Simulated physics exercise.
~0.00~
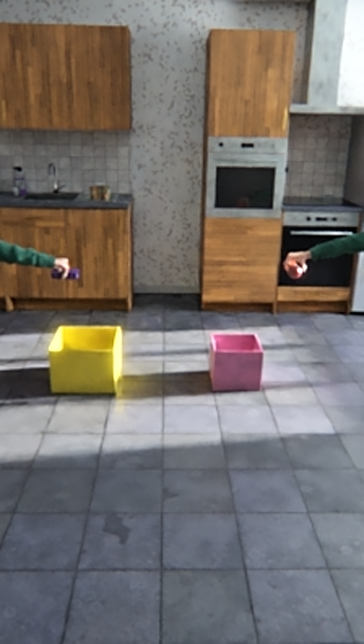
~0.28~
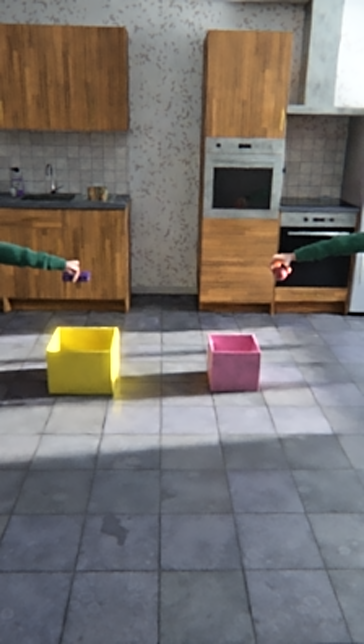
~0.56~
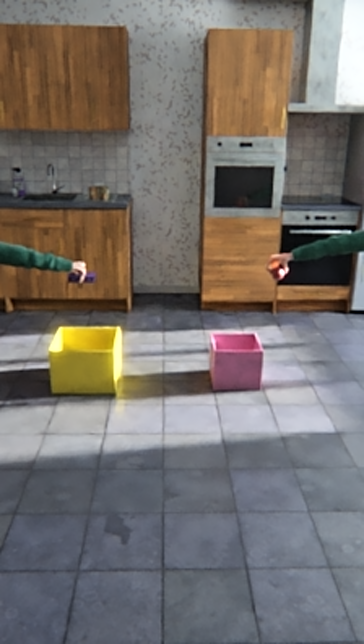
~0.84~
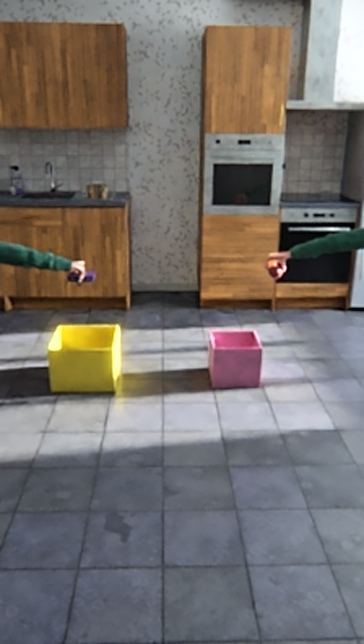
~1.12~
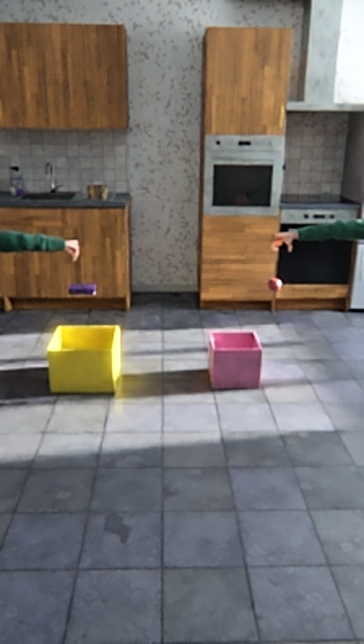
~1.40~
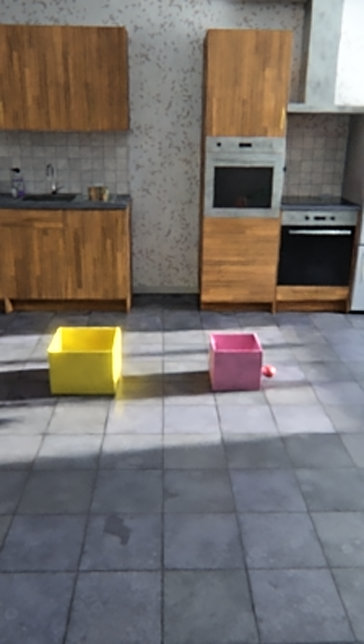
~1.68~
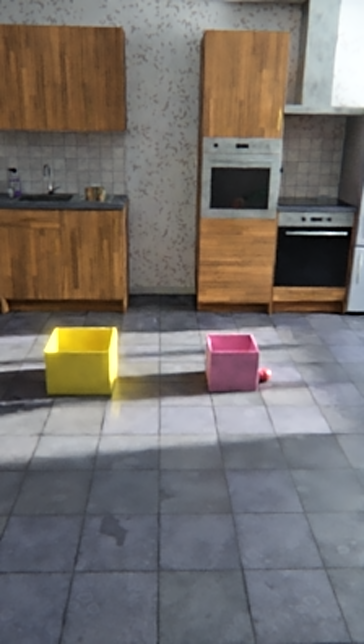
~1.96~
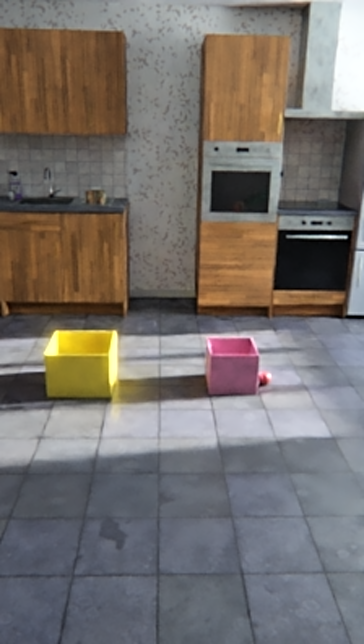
The clip opens on a sunlit kitchen with wooden cabinets, where a yellow crate and a smaller pink crate sit on the grey tiled floor. Two green-sleeved arms reach in from opposite sides, the left hand holding a purple case and the right hand a red apple. Both hands move slightly inward and pause above the crates. Then they let go, and the case and the apple drop as the hands draw back out of view. The purple case disappears into the yellow crate, while the apple misses and rests on the floor beside the pink crate's right side.
